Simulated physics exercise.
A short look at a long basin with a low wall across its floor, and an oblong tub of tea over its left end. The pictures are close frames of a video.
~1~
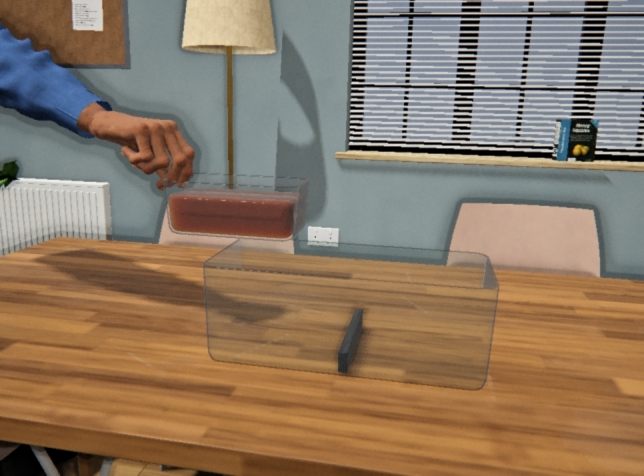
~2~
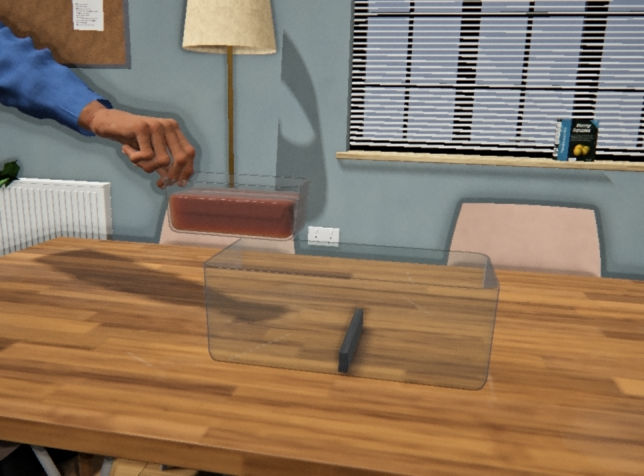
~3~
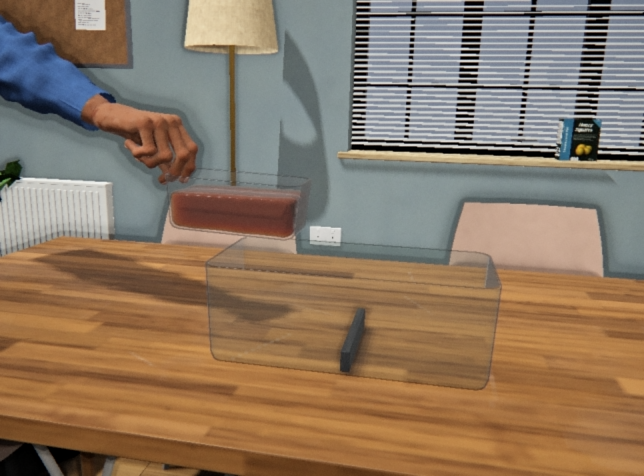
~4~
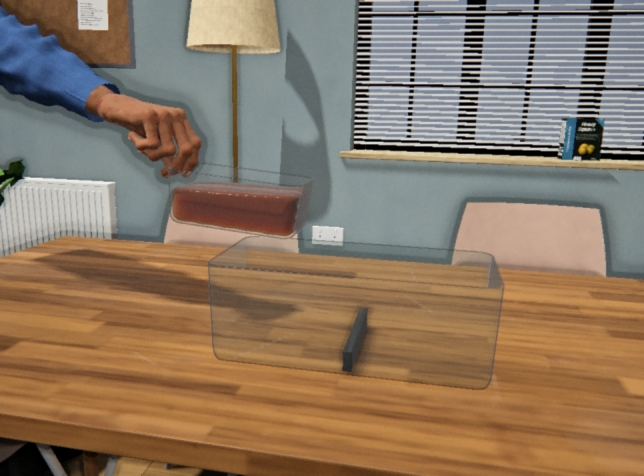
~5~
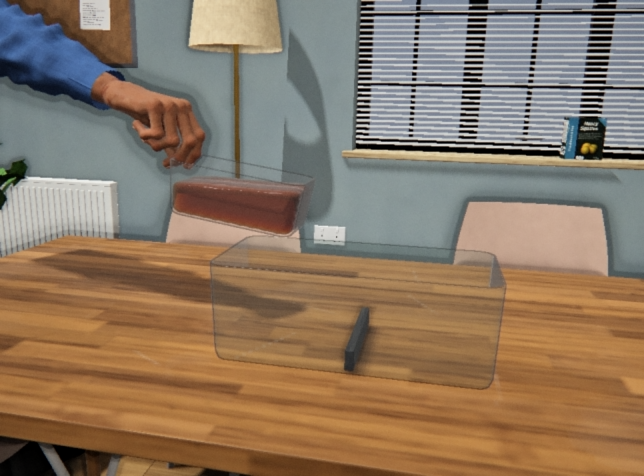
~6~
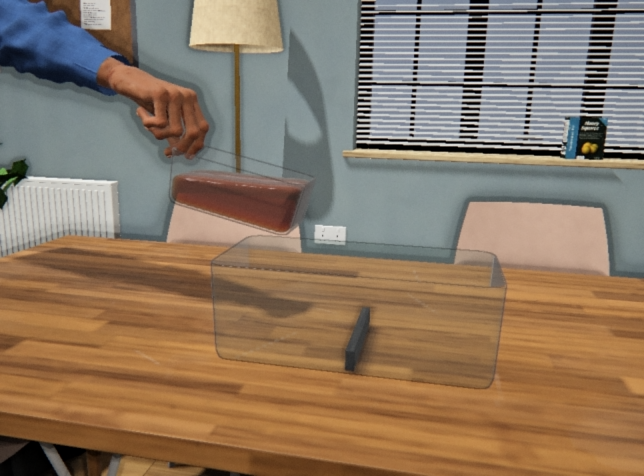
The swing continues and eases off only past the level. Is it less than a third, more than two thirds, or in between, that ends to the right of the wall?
The share right of the wall is more than two thirds.
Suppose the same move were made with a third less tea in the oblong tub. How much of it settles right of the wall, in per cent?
Roughly 85 in a hundred.
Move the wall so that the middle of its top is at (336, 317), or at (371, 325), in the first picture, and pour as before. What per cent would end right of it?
Near 90 % and 65 %.
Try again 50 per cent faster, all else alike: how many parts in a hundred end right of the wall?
Close to 70 per cent.
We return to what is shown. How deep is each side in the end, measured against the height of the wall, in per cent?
Left about 20, right about 70.
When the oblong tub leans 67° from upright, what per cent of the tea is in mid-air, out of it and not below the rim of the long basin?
Near 40 %.
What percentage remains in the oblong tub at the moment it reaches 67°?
Some 50 per cent.
A moment on, the oblong tub is tipped part way and 48 per cent is still to pour, 4 is left of the wall and 6 right of it.
Next, the oblong tub is tipped on its side and 8 per cent is still to pour, 8 is left of the wall and 76 right of it.
Then the oblong tub is tipped on its side and 1 per cent is still to pour, 18 is left of the wall and 80 right of it.
Later the oblong tub is tipped on its side and 0 per cent is still to pour, 20 is left of the wall and 79 right of it.
In the end 20 per cent lies left of the wall, 79 right of it and 1 outside.
